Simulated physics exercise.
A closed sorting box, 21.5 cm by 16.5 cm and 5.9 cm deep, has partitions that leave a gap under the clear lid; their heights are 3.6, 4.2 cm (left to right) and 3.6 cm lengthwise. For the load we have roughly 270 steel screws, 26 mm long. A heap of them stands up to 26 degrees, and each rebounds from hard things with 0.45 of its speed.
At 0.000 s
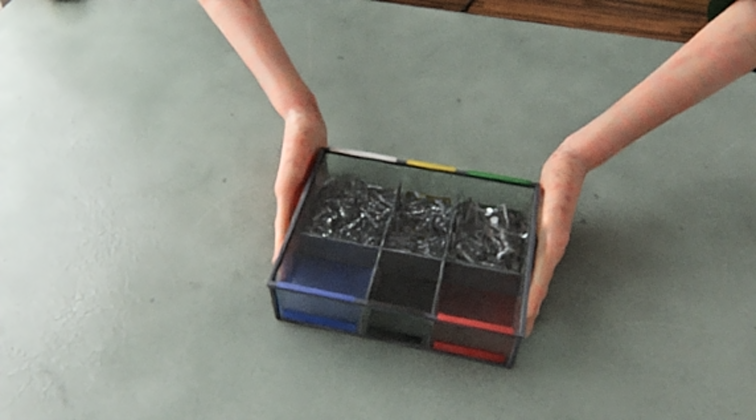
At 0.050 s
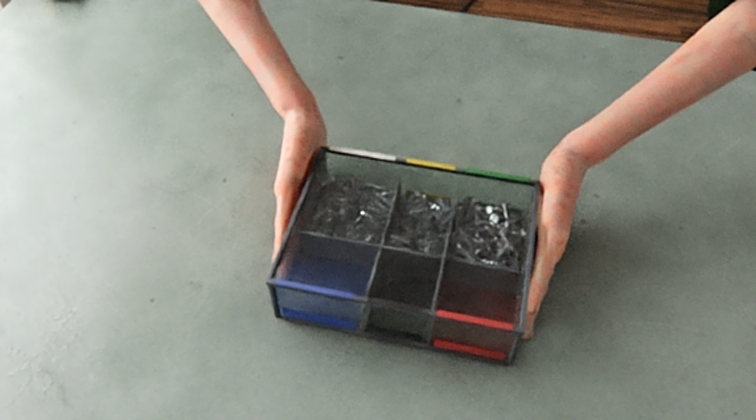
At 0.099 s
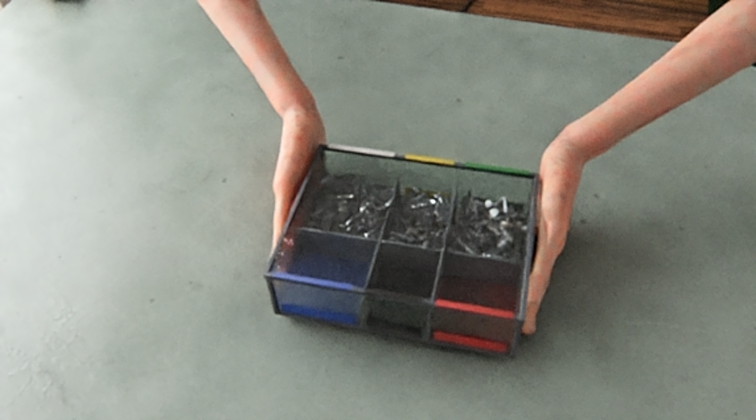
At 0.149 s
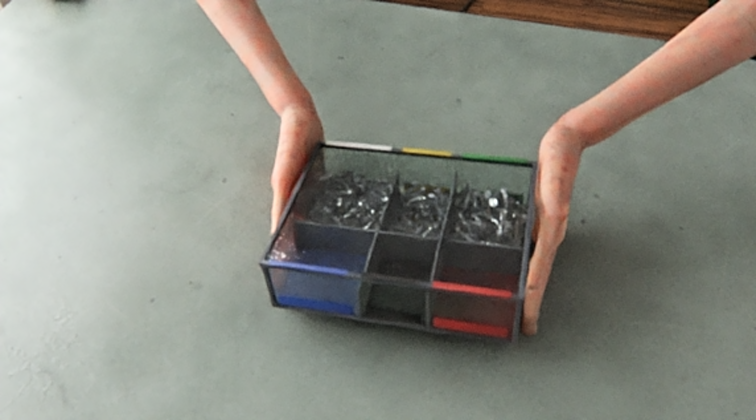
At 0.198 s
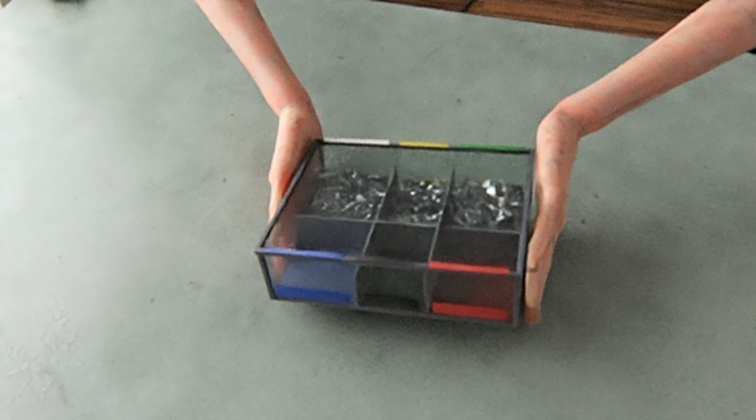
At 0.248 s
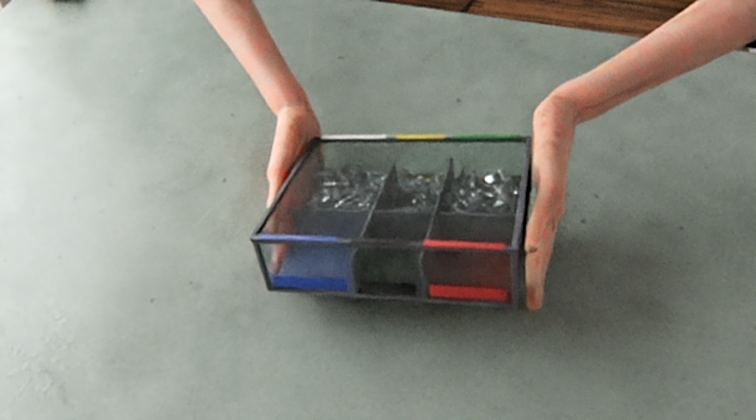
Two hands tilt a clear-lidded box of steel screws, raising its front edge.
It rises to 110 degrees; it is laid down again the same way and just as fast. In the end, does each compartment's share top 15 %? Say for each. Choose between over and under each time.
Red: Under. Blue: Under. Green: Over. Yellow: Over. White: Over. Black: Under.
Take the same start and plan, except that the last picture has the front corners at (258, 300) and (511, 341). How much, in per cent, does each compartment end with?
By the end, red has 15%, blue has 30%, green has 5%, yellow has 0%, white has 25% and black has 20%.
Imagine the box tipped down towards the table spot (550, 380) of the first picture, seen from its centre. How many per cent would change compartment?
I'd estimate about 35 %.
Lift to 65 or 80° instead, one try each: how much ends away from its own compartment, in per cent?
I'd put them near 0 and 5 percent in that order.
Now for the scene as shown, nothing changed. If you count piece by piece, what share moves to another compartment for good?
Share changed: Approx. 10 %.
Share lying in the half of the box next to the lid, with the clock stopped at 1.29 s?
Roughly 50 percent of the pieces.
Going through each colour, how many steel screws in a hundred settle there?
Red 0 / blue 0 / green 30 / yellow 20 / white 45 / black 0, all in percent.
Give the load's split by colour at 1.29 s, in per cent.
Red = 0, blue = 0, green = 35, yellow = 20, white = 45, black = 0 (per cent).
Then, at 1.29 s, tilt 110 degrees; green 35 %, yellow 20 %, white 45 %.
After 1.98 s, tilt 50 degrees; green 35 %, yellow 20 %, white 45 %.
After 2.71 s, tilt 0 degrees; green 30 %, yellow 20 %, white 45 %.
By 3.1 s all is still; red 0 %, blue 0 %, green 30 %, yellow 20 %, white 45 %, black 0 %.
